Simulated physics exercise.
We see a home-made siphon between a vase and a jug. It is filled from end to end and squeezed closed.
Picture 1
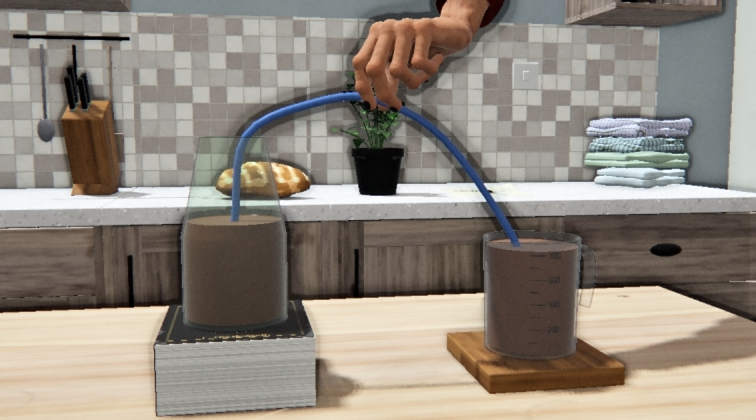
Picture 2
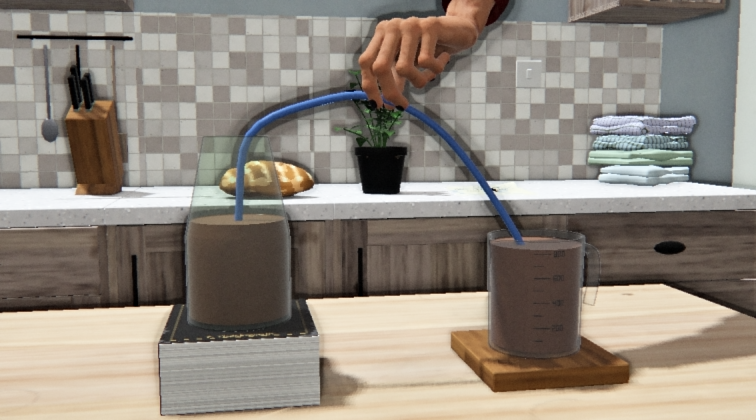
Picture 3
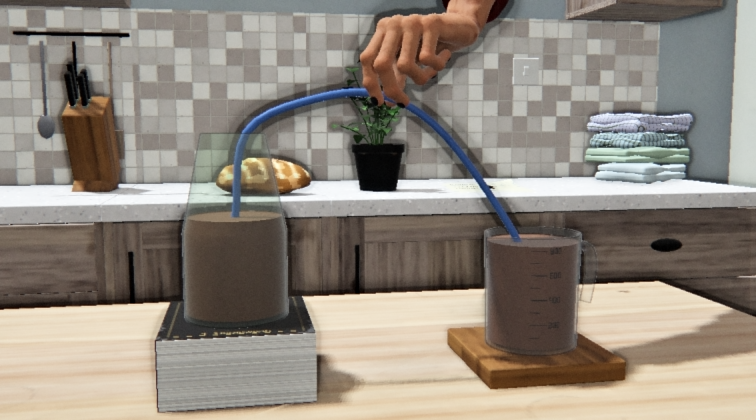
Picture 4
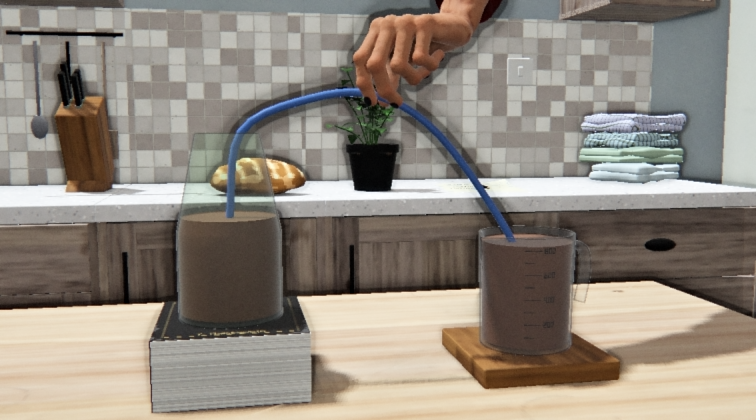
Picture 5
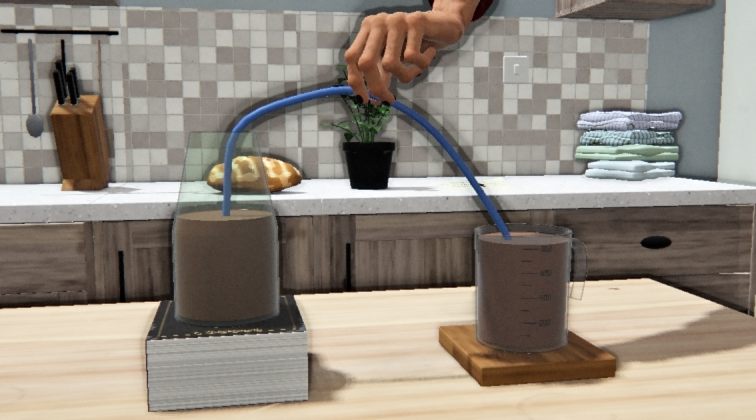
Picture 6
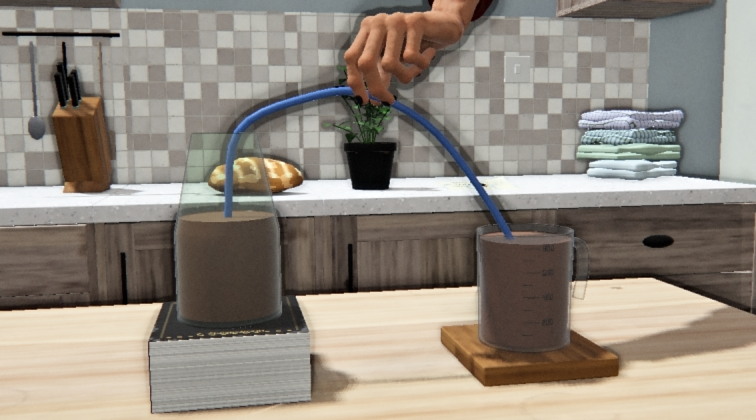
A hand pinched a blue hose that arched from a vase on a thick book to a jug on a wooden block, and the brown liquid in both stayed still throughout.
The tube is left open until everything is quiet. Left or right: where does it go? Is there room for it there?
Right; receiver spills.
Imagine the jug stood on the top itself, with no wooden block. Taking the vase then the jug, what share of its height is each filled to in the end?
30 % and 100 %.
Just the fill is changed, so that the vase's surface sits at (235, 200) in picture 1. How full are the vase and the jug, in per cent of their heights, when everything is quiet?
Final levels: Approx. 40 % and 100 %.
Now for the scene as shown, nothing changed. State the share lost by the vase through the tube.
Roughly 25 in a hundred.
Soon after, the vase is about half full; the jug is full to the brim.
Later, the vase is about half full; the jug is full to the brim; some has gone over the lower rim.
In the end, the vase is about a third full; the jug is full to the brim; some has gone over the lower rim; the two surfaces are level.
